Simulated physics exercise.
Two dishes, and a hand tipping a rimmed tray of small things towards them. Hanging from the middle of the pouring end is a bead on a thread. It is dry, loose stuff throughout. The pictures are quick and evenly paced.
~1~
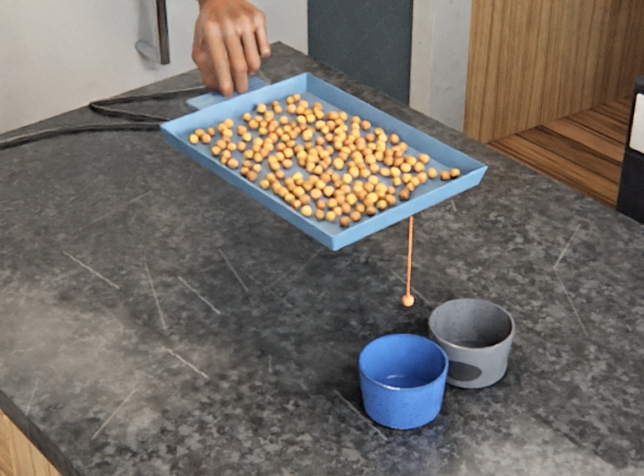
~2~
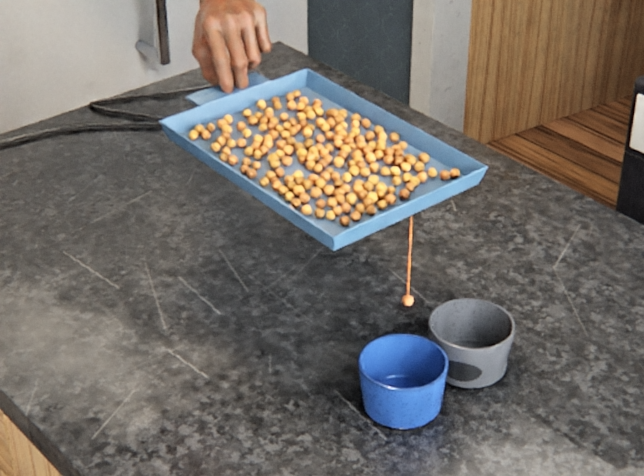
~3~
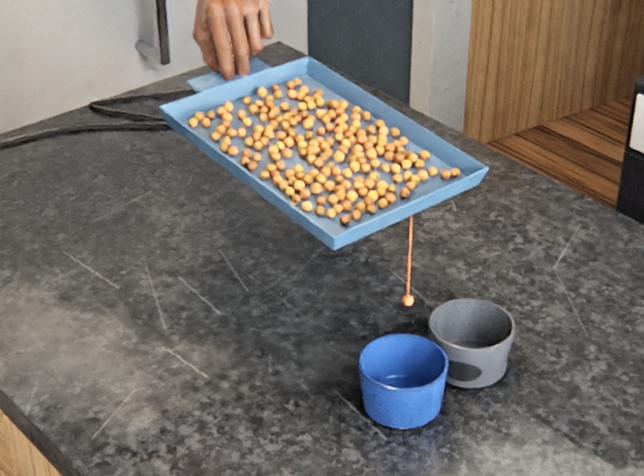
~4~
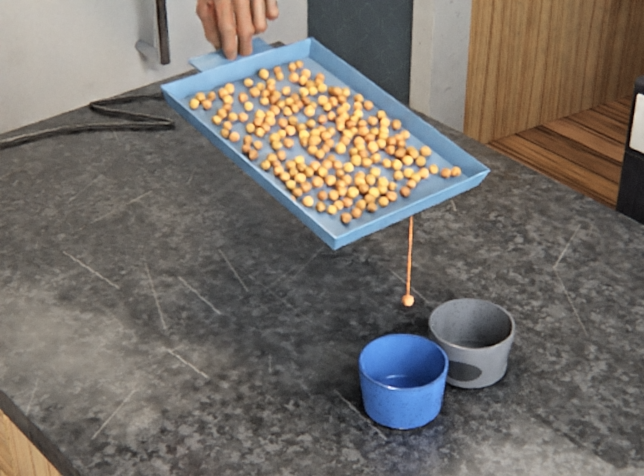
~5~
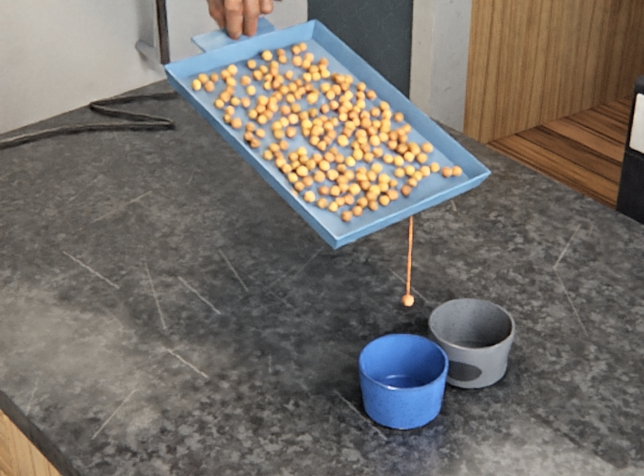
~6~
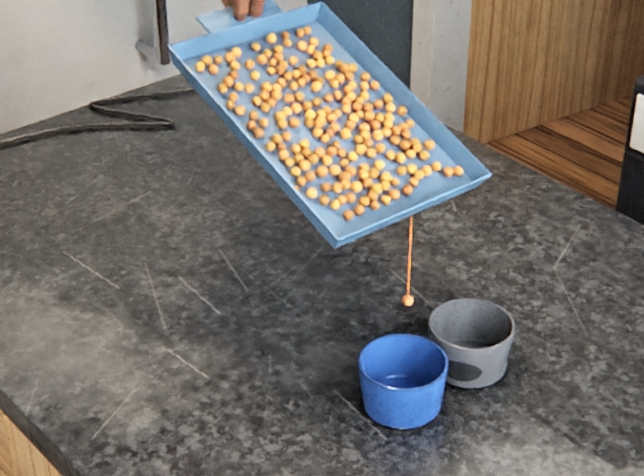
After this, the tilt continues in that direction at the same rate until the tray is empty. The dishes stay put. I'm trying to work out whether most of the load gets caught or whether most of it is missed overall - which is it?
I'd say the dishes catch most of it, honestly.
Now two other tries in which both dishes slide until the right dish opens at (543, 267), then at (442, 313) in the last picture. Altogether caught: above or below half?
Taking the tries in order: A minor share, followed by a minor share.
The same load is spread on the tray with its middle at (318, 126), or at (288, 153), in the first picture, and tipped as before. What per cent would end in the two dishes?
First some 60, then 70 per cent.
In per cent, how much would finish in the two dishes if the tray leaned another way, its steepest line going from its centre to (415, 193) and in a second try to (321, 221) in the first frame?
You'd see roughly 50 per cent the first time and 10 per cent the second.
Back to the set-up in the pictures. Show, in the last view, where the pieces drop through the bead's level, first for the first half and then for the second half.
For the early half I get (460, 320), and for the late half (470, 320).
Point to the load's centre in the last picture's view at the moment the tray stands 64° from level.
Near (413, 167).
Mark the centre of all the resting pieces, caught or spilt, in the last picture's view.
About pixel (466, 367).
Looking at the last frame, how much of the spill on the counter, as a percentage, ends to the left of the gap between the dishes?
Left portion: Around 10 %.
Soon after the last picture, tray tipped steeply; all on the tray.
A little later, tray tipped past a quarter turn; most on the tray; a stray few in the left dish; a small part in the right dish; a small part outside both; a stray few in the air.
Later still, tray tipped past a quarter turn; about a quarter in the left dish; about half in the right dish; about a quarter outside both; a stray few in the air.
At rest, tray tipped past a quarter turn; about a quarter in the left dish; about half in the right dish; about a quarter outside both; a stray few in the air.
